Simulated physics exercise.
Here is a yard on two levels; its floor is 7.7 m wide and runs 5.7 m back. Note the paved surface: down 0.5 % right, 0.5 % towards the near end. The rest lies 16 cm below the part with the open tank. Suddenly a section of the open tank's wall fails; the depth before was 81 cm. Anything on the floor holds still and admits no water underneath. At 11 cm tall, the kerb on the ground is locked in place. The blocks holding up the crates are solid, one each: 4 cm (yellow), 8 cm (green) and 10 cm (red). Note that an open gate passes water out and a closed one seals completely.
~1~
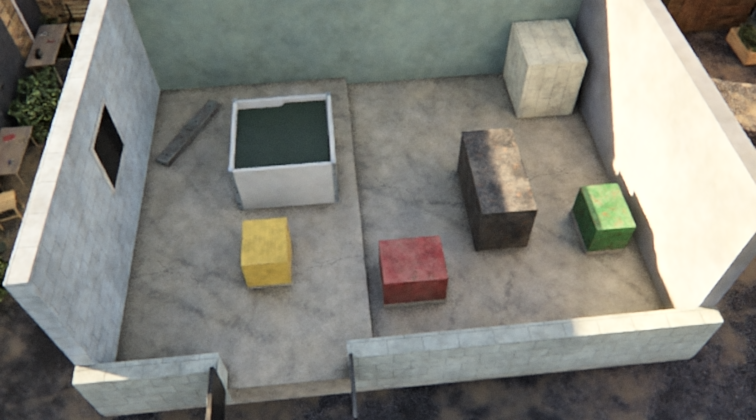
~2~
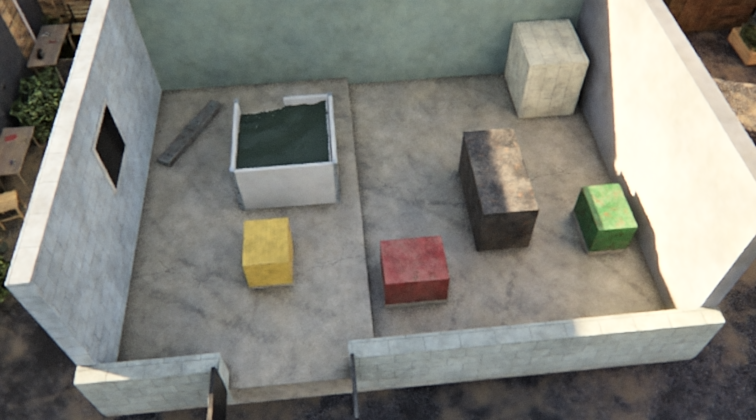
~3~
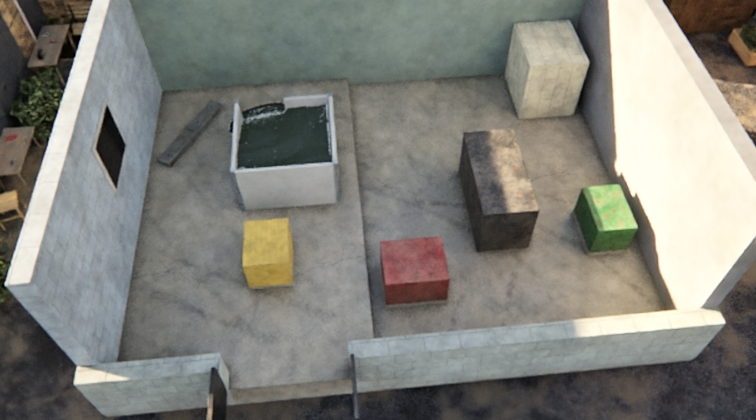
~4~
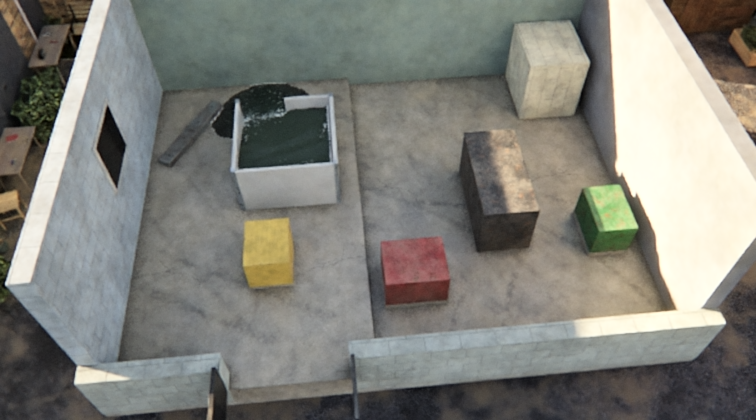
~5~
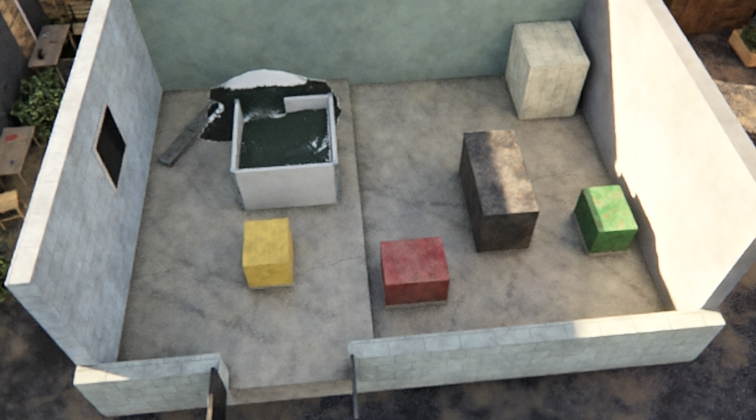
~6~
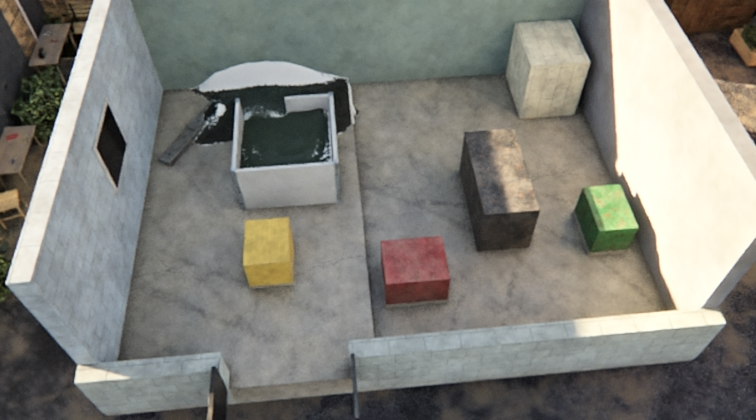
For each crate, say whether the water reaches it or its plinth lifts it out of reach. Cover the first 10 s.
The yellow crate is hit; the green crate is hit; the red crate is clear.
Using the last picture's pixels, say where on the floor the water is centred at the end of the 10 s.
(369, 201).
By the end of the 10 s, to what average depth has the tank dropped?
About 8 centimetres on average.
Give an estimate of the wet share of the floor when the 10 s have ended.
Covered: Roughly 90 per cent.
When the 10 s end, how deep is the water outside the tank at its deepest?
Max depth: About 8 centimetres.
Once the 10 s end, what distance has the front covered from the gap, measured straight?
Roughly 7.0 m.
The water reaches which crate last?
The red one.
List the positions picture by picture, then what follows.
In the first picture, still water, 81 cm deep, in the open tank at (283, 134).
In the second picture, water pours out at (266, 126) and has run 0.5 m, to (242, 137); deepest outside 44 cm, 81 cm at the open tank's back.
In the third picture, the front is at (283, 106), 0.9 m from the gap at (267, 129); 0.8 m2 of floor is under water; 80 cm left at the back of the open tank.
In the fourth picture, the front is at (261, 86), 1.4 m from the gap at (268, 130); 1.9 m2 of floor is under water; 73 cm left at the back of the open tank.
In the fifth picture, the front is at (216, 89), 1.8 m from the gap at (267, 130); 2.8 m2 of floor is under water; 69 cm left at the back of the open tank.
In the sixth picture, water pours out at (268, 129) and has run 2.0 m, to (197, 89); deepest outside 55 cm, 69 cm at the open tank's back.
A moment later water covers 15 % of the floor and is deepest (46 cm) near (163, 94); yellow plinth not reached, green plinth not reached, red plinth not reached.
Soon after water covers 25 % of the floor and is deepest (36 cm) near (173, 93); yellow plinth not reached, green plinth not reached, red plinth not reached.
Next water covers 55 % of the floor and is deepest (26 cm) near (163, 158); yellow plinth reached, green plinth not reached, red plinth not reached.
Later on water covers 70 % of the floor and is deepest (16 cm) near (176, 141); yellow plinth reached, green plinth reached, red plinth reached.
At the end water covers 90 % of the floor and is deepest (8 cm) near (165, 150); highest at the yellow plinth 8 cm, highest at the green plinth 10 cm, highest at the red plinth 5 cm.
